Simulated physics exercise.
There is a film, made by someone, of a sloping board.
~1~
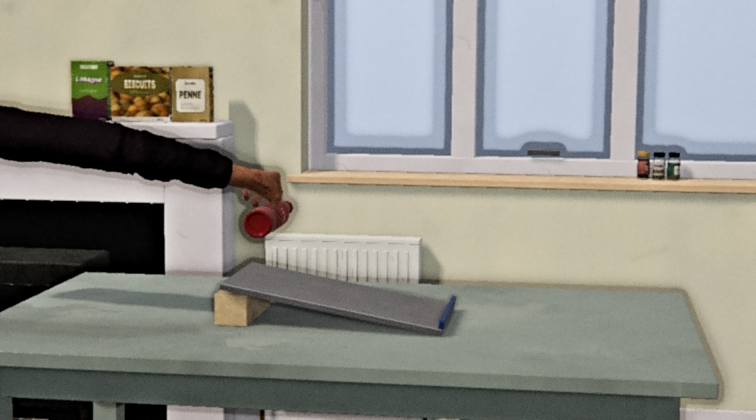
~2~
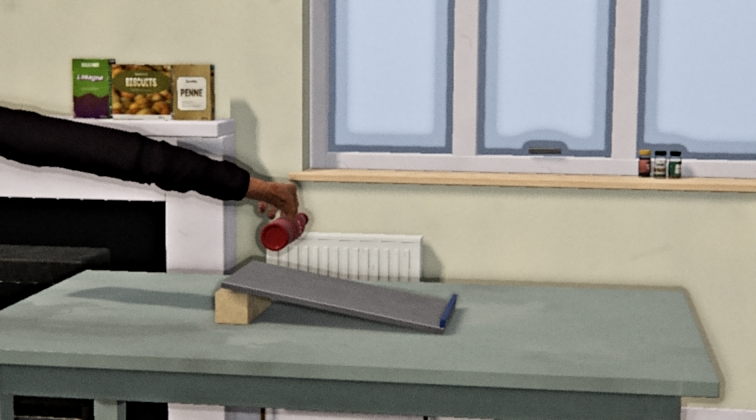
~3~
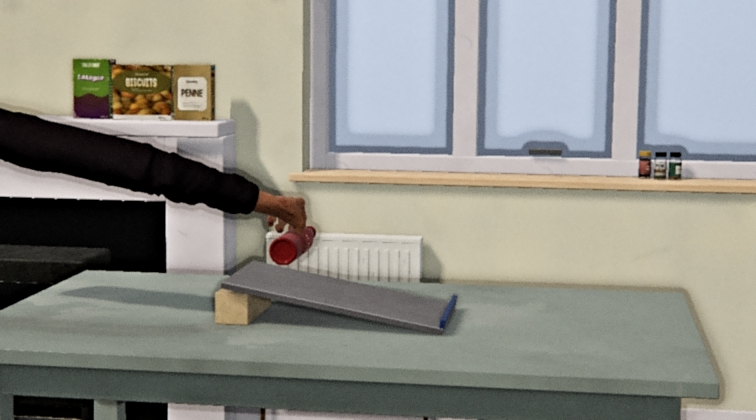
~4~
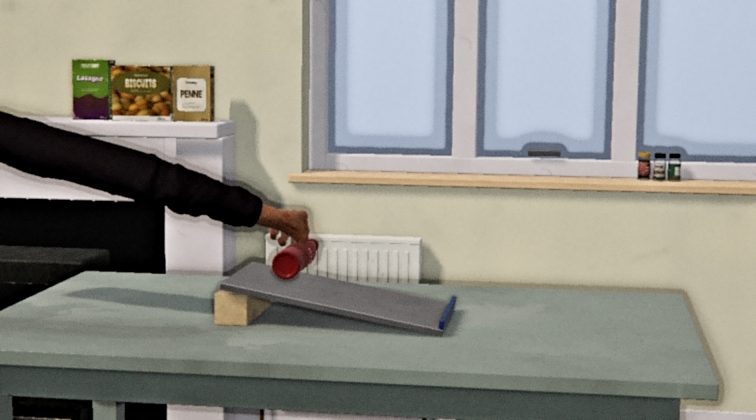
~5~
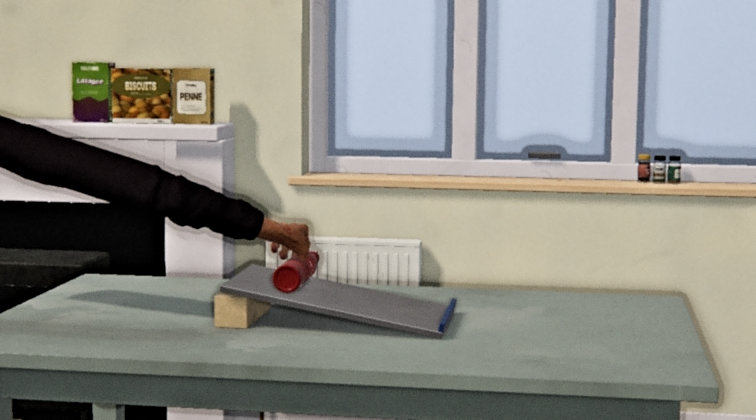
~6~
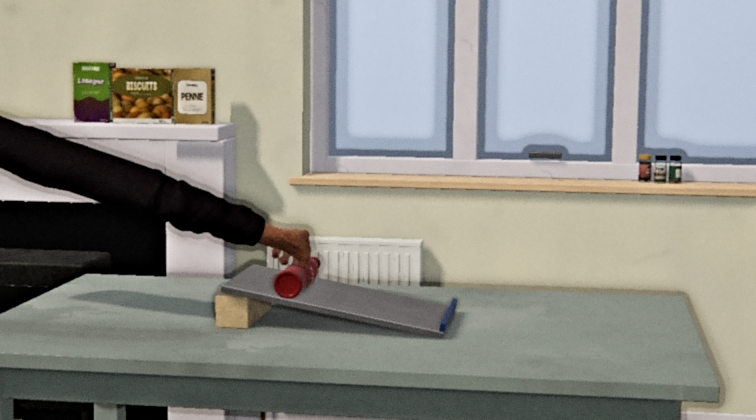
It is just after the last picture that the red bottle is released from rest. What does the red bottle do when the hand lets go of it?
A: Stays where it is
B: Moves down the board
B.
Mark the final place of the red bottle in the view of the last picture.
It winds up at roughly (436, 302).
Then, 0.50 s on from there, red bottle shifted about its own width near (337, 281).
Then, 0.70 s on from there, red bottle shifted well along near (381, 290).
Then, 0.80 s on from there, red bottle shifted well along near (409, 297).
Then, 0.90 s on from there, red bottle shifted well along near (438, 300).
In the end, moved from the start, red bottle. At the end, from the last picture's camera, red bottle near (436, 302). The red bottle slides or rolls down.
